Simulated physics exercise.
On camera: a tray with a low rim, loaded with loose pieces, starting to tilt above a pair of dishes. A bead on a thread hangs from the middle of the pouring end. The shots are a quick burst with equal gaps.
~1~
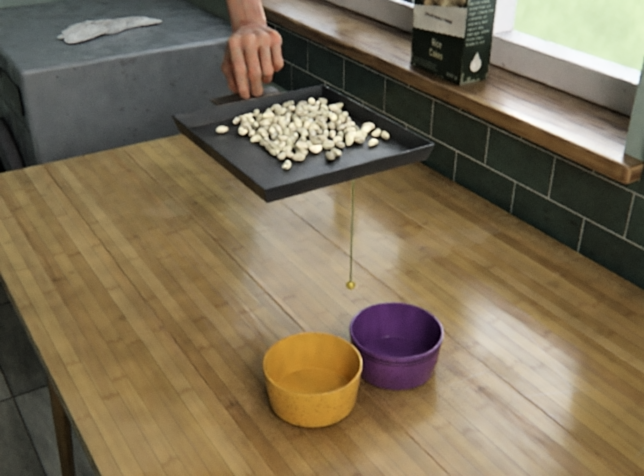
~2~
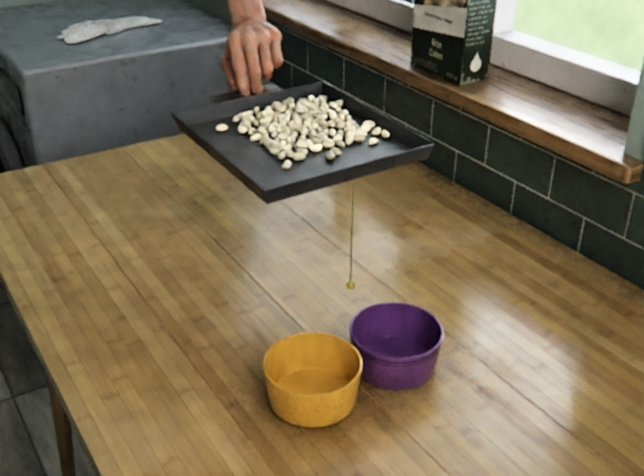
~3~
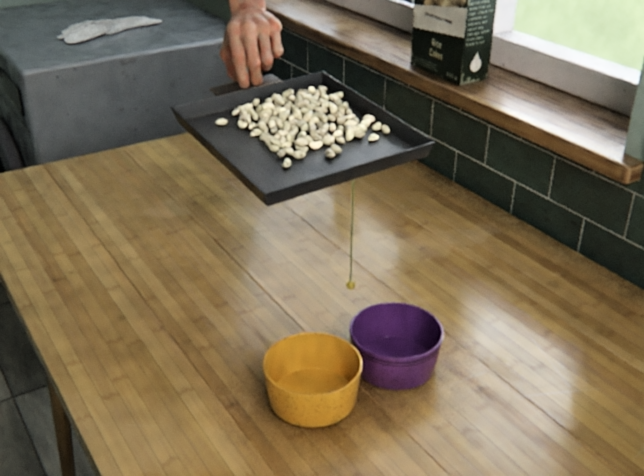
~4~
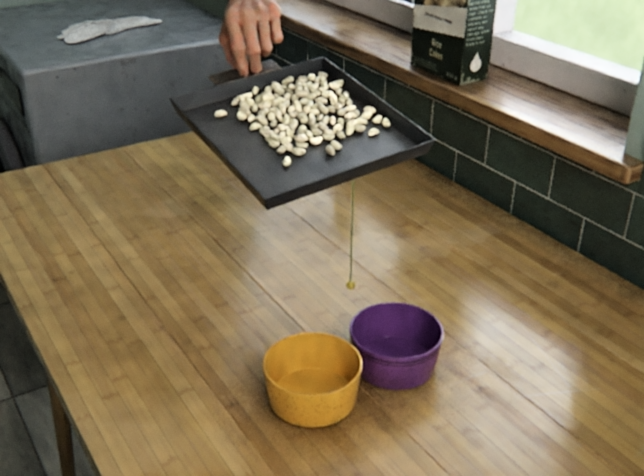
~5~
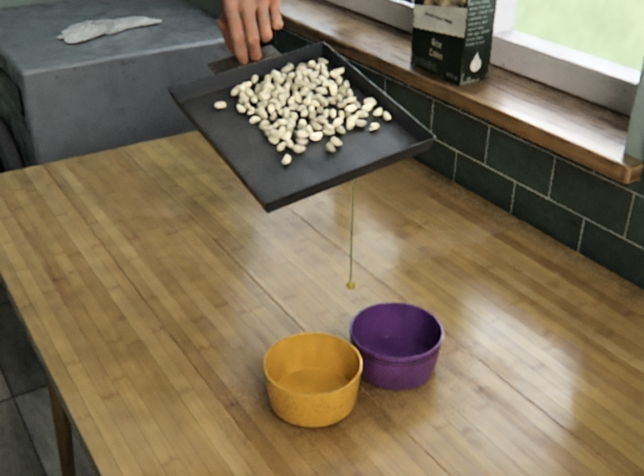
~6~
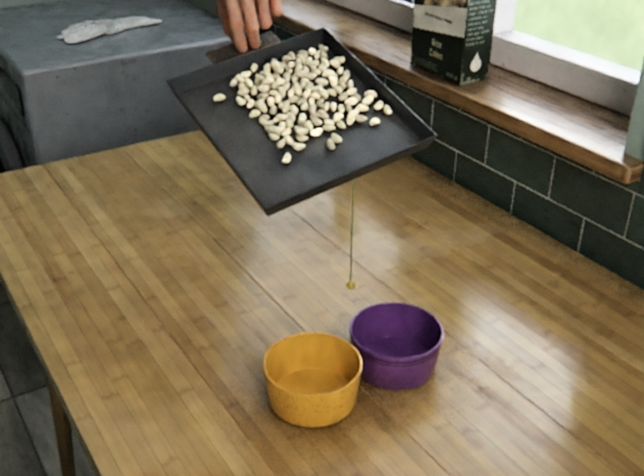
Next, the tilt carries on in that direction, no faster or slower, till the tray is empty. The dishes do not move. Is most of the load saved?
They take only the smaller part between them.
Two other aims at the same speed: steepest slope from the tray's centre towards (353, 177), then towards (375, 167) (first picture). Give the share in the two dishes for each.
In turn 60 and 20 in a hundred.
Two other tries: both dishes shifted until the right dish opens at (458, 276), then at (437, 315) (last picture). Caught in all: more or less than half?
The first try: Less than half. The second: Under half.
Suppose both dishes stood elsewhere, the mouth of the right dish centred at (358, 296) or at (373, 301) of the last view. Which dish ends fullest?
First the left-hand dish, then the left-hand dish.
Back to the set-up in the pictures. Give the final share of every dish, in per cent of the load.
For the left dish some 10 %, for the right dish some 10 %.
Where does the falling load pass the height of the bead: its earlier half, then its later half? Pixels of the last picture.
First near (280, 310), later near (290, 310).
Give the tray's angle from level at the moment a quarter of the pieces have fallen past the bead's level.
At some 90 degrees.
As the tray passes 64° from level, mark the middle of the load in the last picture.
Roughly at (295, 173).
Soon after the last picture, tray tipped steeply; nearly all on the tray; a small part in the air.
A little later, tray tipped past a quarter turn; about half on the tray; a small part in the left dish; a stray few in the right dish; about a quarter outside both; a small part in the air.
Later still, tray tipped past a quarter turn; a small part in the left dish; a small part in the right dish; most outside both.
At rest, tray tipped past a quarter turn; a small part in the left dish; a small part in the right dish; most outside both.
